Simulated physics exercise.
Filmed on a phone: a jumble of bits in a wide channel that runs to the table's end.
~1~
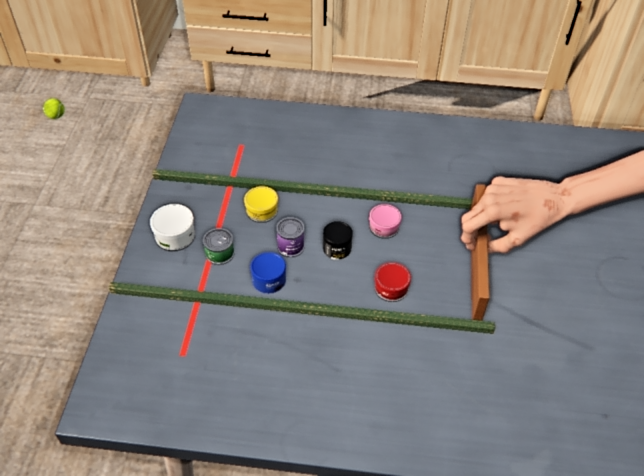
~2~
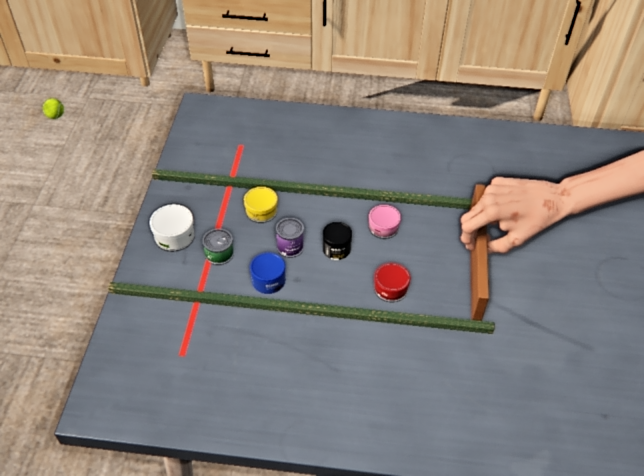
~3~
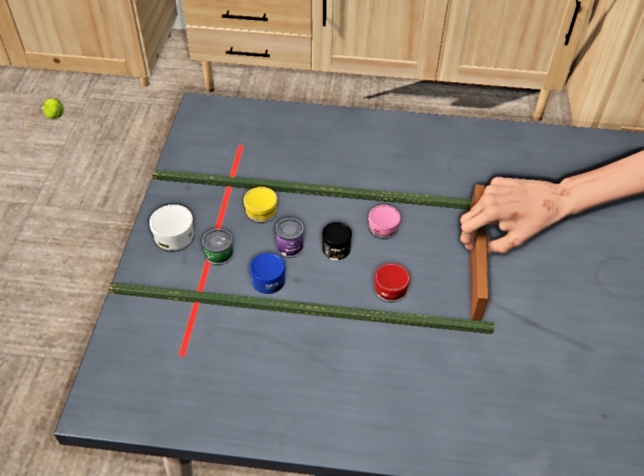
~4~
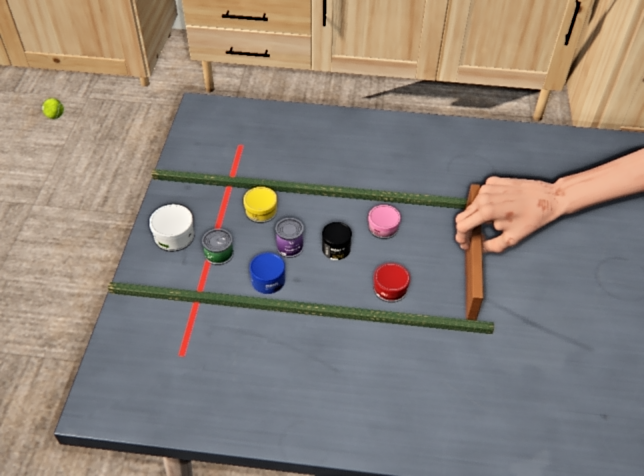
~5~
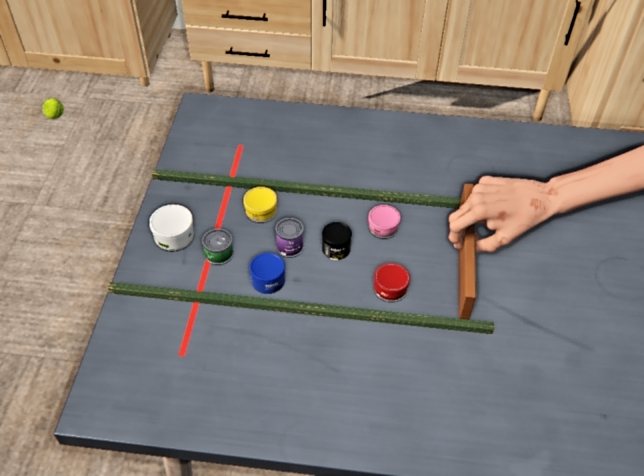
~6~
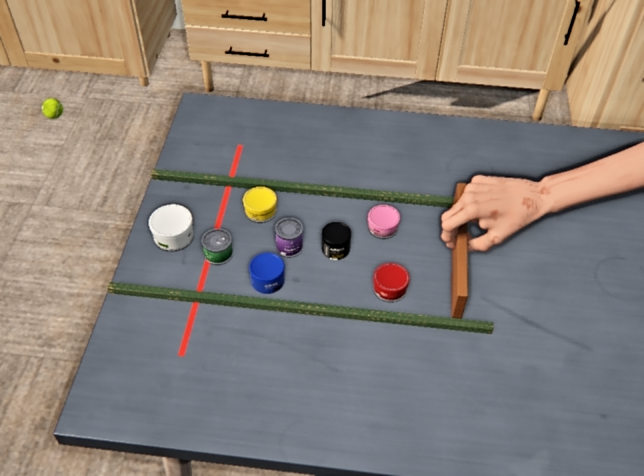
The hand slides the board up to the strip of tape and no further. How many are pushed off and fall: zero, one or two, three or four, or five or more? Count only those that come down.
Outcome: The number that fall off is zero.
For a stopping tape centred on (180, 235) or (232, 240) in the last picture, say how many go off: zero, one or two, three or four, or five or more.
The falls would be one or two; none.
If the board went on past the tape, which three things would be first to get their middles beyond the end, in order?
In order: The white tin, the green pot, the yellow tin.
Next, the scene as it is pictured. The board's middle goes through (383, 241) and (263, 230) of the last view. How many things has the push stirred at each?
At the one place 2, at the other 7.
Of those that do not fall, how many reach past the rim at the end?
That would be 1.
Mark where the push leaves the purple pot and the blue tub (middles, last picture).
Near (173, 227) and (156, 271).
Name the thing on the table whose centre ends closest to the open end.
The white tin ends nearest.
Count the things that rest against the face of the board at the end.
That makes 3.
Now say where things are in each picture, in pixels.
White tin (174, 228); green pot (219, 246); yellow tin (262, 205); board (479, 251); tape (216, 238), in the first picture.
Green pot (219, 247); red tin (392, 283), in the second picture.
Yellow tin (261, 205); blue tub (268, 274), in the third picture.
White tin (173, 228); board (473, 250), in the fourth picture.
Green pot (218, 247); purple pot (290, 238), in the fifth picture.
White tin (172, 228); green pot (218, 247); yellow tin (260, 205); board (459, 249); tape (214, 238), in the sixth picture.
Soon after, none off yet; white tin at rest near (172, 228); green pot at rest near (218, 247); yellow tin at rest near (260, 205).
Then, none off yet; white tin at rest near (172, 228); green pot at rest near (218, 247); yellow tin moving near (255, 204).
At rest, the number that fall off is zero.
